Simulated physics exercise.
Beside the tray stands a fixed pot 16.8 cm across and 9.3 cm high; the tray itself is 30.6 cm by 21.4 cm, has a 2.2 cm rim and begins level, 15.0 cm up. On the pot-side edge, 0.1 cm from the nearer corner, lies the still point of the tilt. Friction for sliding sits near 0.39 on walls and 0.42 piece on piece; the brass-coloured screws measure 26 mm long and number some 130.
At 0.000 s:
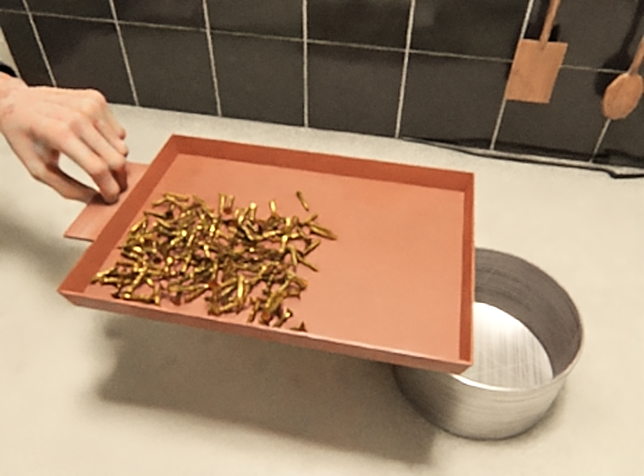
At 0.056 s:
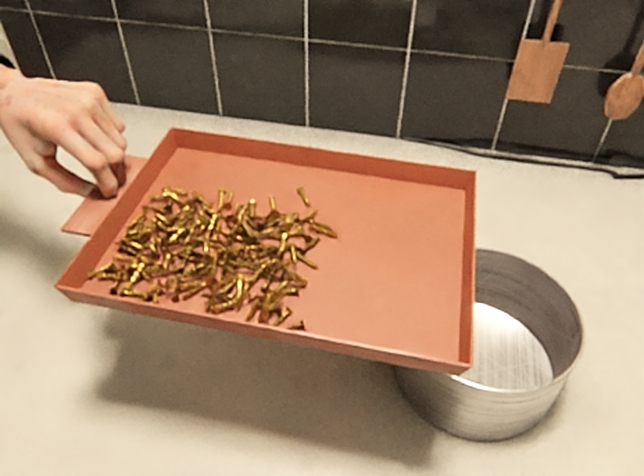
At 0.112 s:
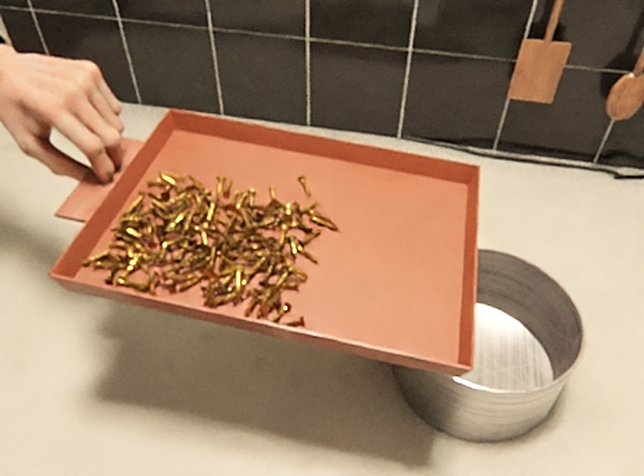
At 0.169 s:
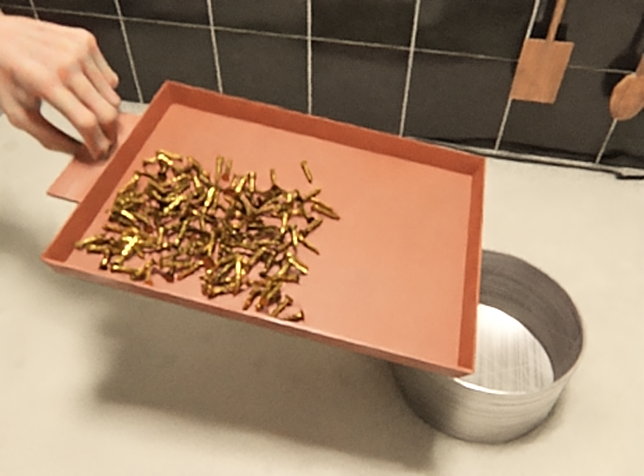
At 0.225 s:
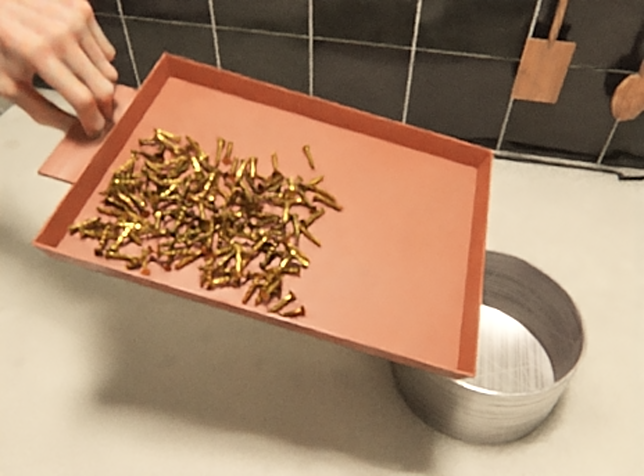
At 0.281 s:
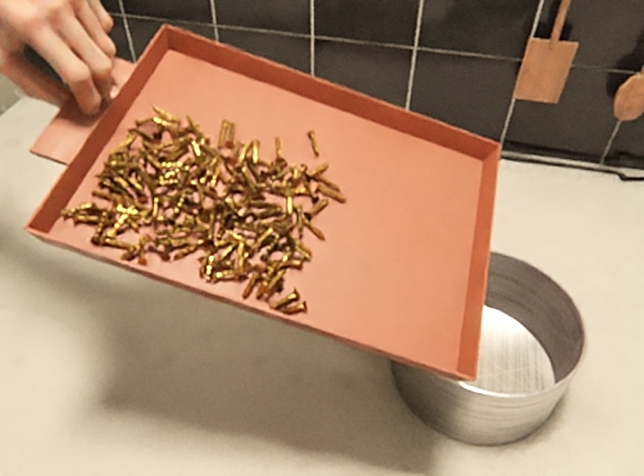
The footage shows a hand at left gripping a reddish tray of small brass-coloured screws above a pale counter, steadily raising that side so the tray slants down toward a metal pot at right, the screws keeping their place on it.
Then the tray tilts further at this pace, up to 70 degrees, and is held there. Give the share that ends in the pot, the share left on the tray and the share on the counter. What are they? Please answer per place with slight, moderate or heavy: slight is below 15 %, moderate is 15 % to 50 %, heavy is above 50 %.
Per place: Pot slight, left on the tray slight, counter heavy.
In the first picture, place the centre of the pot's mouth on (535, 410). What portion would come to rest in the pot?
Something like 80 per cent would settle in it.
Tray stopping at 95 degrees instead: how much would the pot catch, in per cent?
It would land at about 0 percent.
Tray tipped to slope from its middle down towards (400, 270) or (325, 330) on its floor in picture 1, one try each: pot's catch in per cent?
25 and 0 %.
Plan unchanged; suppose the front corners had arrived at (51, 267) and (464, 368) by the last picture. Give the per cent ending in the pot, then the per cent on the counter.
Pot 0; counter 65.
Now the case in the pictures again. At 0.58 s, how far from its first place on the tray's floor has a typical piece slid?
It has moved some 5 cm from its start.
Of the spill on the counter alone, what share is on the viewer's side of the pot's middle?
Roughly 100 percent of the spill.
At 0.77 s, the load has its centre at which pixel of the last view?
Close to pixel (428, 338).
Then, at 0.58 s, tilt 45 degrees; the tray holds 100 %, the pot 0 %.
After 0.77 s, tilt 61 degrees; the tray holds 100 %, the pot 0 %.
After 1.09 s, tilt 70 degrees; the tray holds 25 %, the pot 0 %.
At rest (2.3 s), pot 0 %, tray 10 %, counter 90 %.
